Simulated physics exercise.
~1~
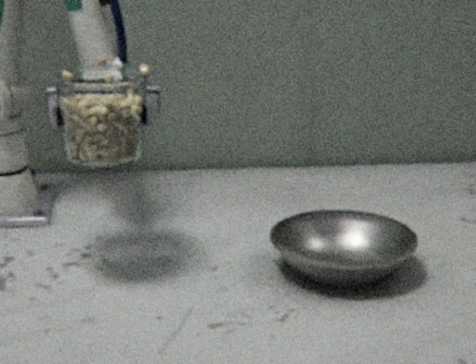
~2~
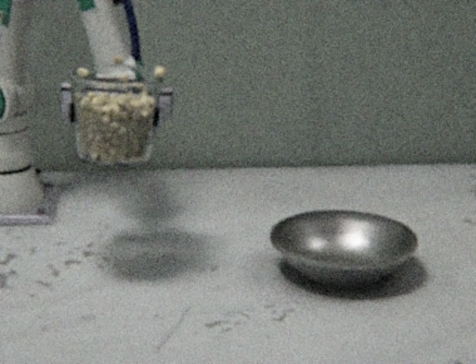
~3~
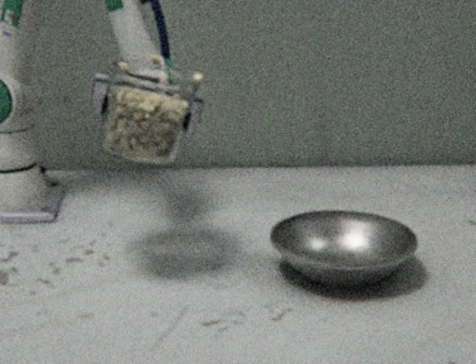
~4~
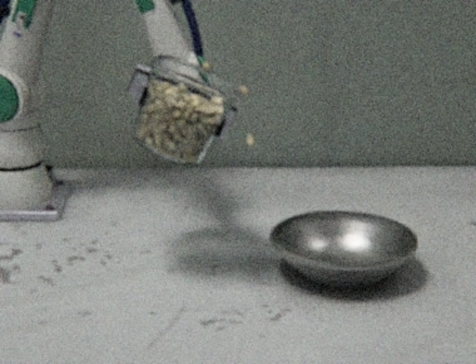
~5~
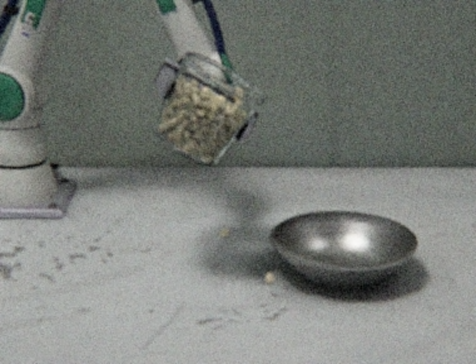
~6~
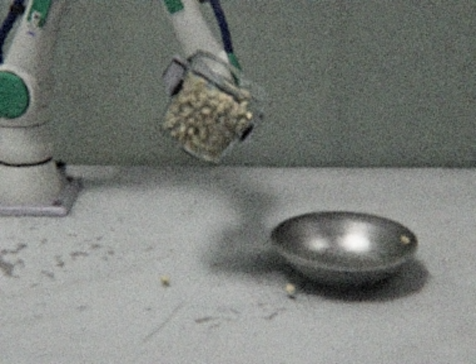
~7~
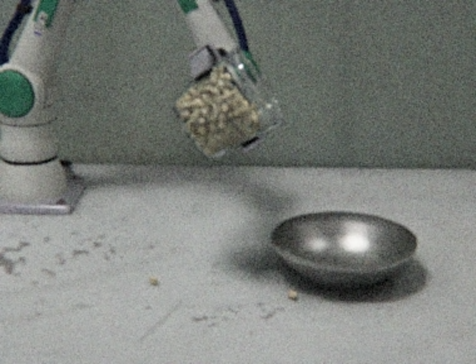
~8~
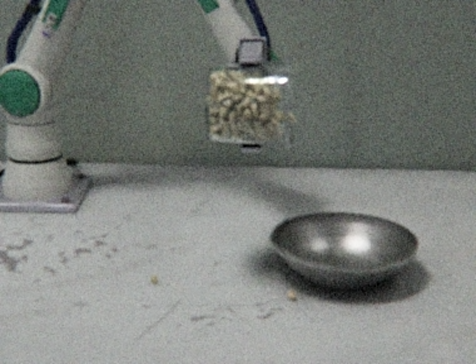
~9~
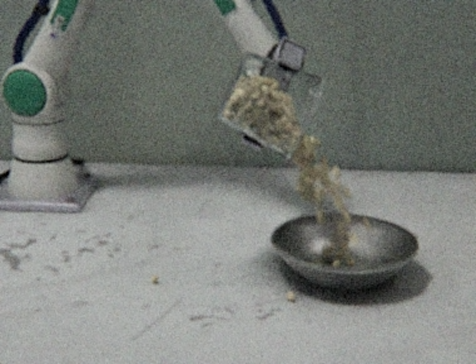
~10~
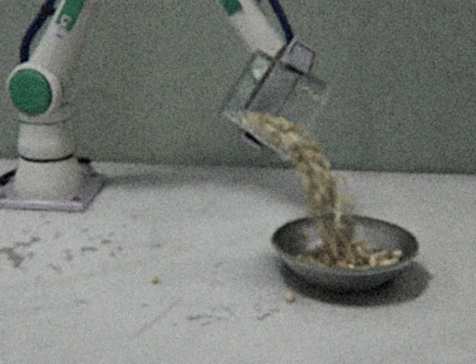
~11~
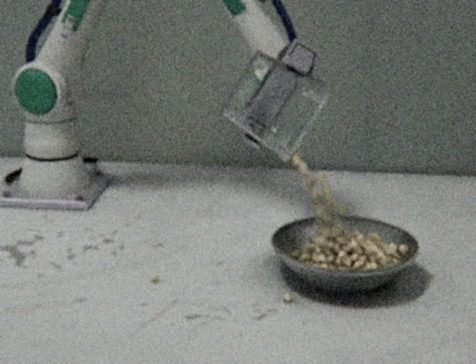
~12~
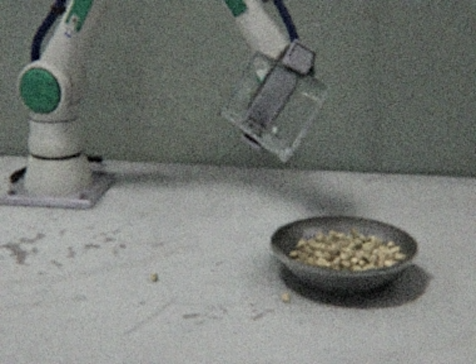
On a pale tabletop, a robot arm moving right and tipping a clear cup of beans into a metal bowl, spilling a couple.
